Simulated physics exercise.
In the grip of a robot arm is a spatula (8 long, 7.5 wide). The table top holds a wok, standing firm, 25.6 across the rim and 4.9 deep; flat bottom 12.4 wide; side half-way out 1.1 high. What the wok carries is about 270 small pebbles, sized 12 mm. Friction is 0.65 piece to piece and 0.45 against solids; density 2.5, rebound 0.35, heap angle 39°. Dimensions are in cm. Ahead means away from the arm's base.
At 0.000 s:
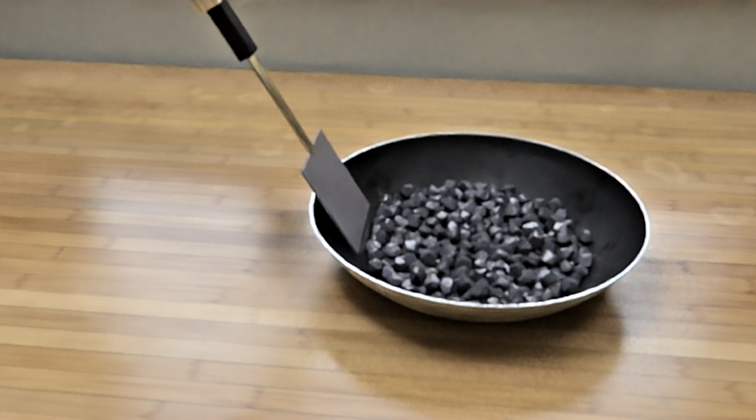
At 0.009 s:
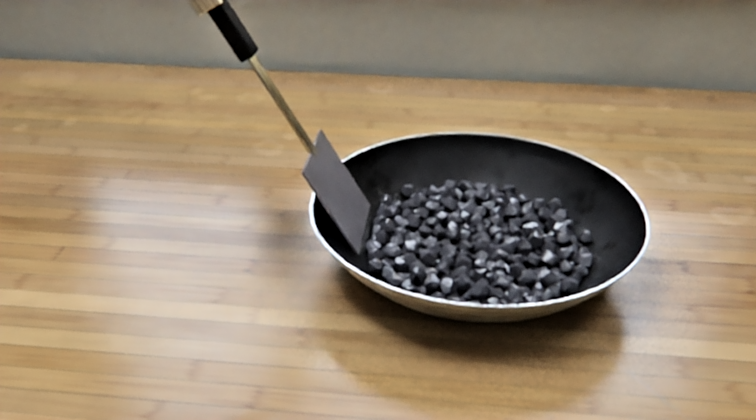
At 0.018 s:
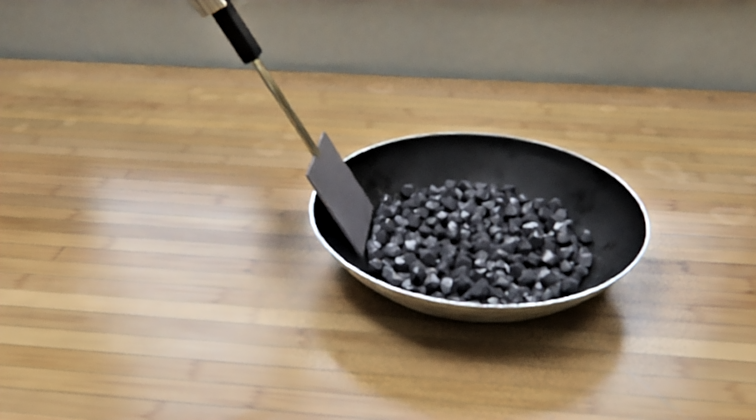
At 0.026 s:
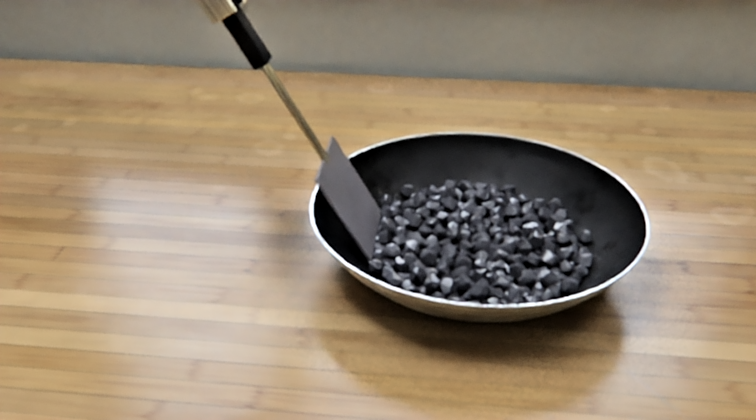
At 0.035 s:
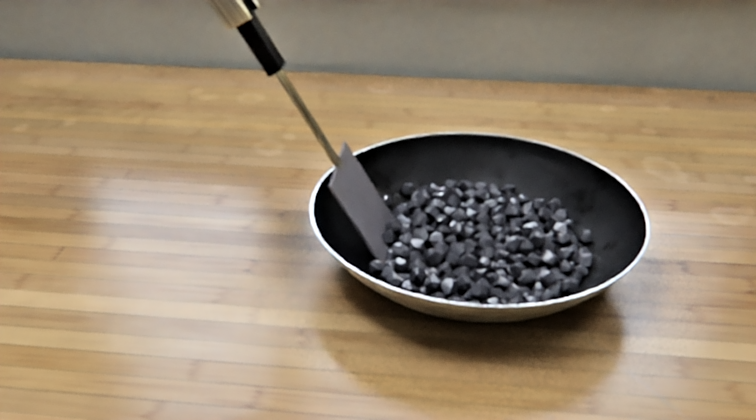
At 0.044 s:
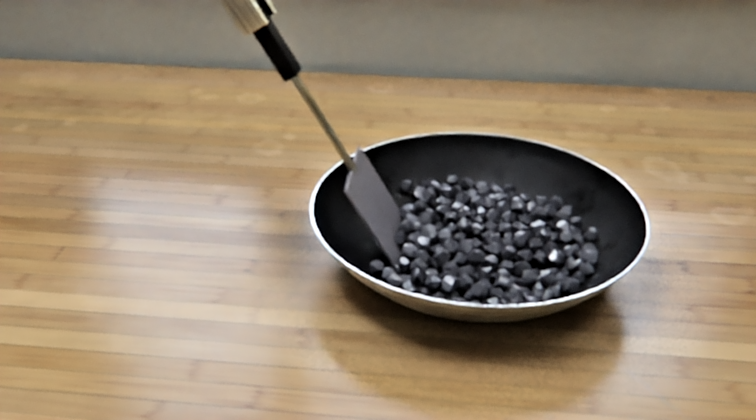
A black pan with a pale rim sits right of centre on a striped light-brown wooden table, seen from slightly above before a plain grey wall. Dark grey pebbles fill its middle, and a flat grey spatula with a thin metal shaft and black grip leans in from the upper left. At first nearly still, the spatula then slides slowly rightward, nudging the nearest pebbles, while the view stays fixed.
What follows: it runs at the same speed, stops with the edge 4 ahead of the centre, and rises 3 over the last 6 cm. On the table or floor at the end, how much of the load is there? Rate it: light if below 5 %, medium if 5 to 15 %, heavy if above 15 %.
Rating: Medium.
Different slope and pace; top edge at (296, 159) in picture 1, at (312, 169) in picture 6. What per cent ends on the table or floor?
About 0 per cent.
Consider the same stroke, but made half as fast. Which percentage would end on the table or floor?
In that case, close to 0 per cent.
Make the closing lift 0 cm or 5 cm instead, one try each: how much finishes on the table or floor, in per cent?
10 and 10 %.
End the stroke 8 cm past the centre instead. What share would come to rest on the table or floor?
Then around 35 per cent.
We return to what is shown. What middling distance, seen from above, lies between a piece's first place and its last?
About 6 cm.
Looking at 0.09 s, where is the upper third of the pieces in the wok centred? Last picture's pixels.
It is centred close to (532, 223).
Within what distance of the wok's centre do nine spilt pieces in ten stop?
30 cm.
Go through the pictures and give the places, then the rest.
In the first frame, spatula top edge at (311, 149), sloping 60°; upper third of the load around (464, 235), from x 375 to 585, top at y 185; 269 in the wok.
In the second frame, spatula top edge at (312, 150), sloping 60°; upper third of the load around (464, 235), from x 375 to 585, top at y 185.
In the third frame, spatula top edge at (315, 152), sloping 60°; upper third of the load around (464, 235), from x 375 to 585, top at y 185.
In the fourth frame, spatula top edge at (324, 157), sloping 60°; upper third of the load around (464, 234), from x 375 to 585, top at y 185.
In the fifth frame, spatula top edge at (337, 163), sloping 60°; upper third of the load around (463, 233), from x 375 to 585, top at y 185.
In the sixth frame, spatula top edge at (352, 167), sloping 60°; upper third of the load around (466, 230), from x 375 to 590, top at y 180; 269 in the wok.
After 0.07 s, sloping 60°, highest piece 7 above the table; 268 in the wok, 1 on the blade or in flight.
After 0.09 s, sloping 60°, highest piece 12 above the table; 268 in the wok, 1 on the blade or in flight.
After 0.30 s, sloping 60°, highest piece 35 above the table; 245 in the wok, 19 on the table or floor, 5 on the blade or in flight.
After 1.35 s, sloping 60°, highest piece 5 above the table; 245 in the wok, 24 on the table or floor.
At rest, 245 in the wok, 24 on the table or floor. That is 9 % on the table or floor.
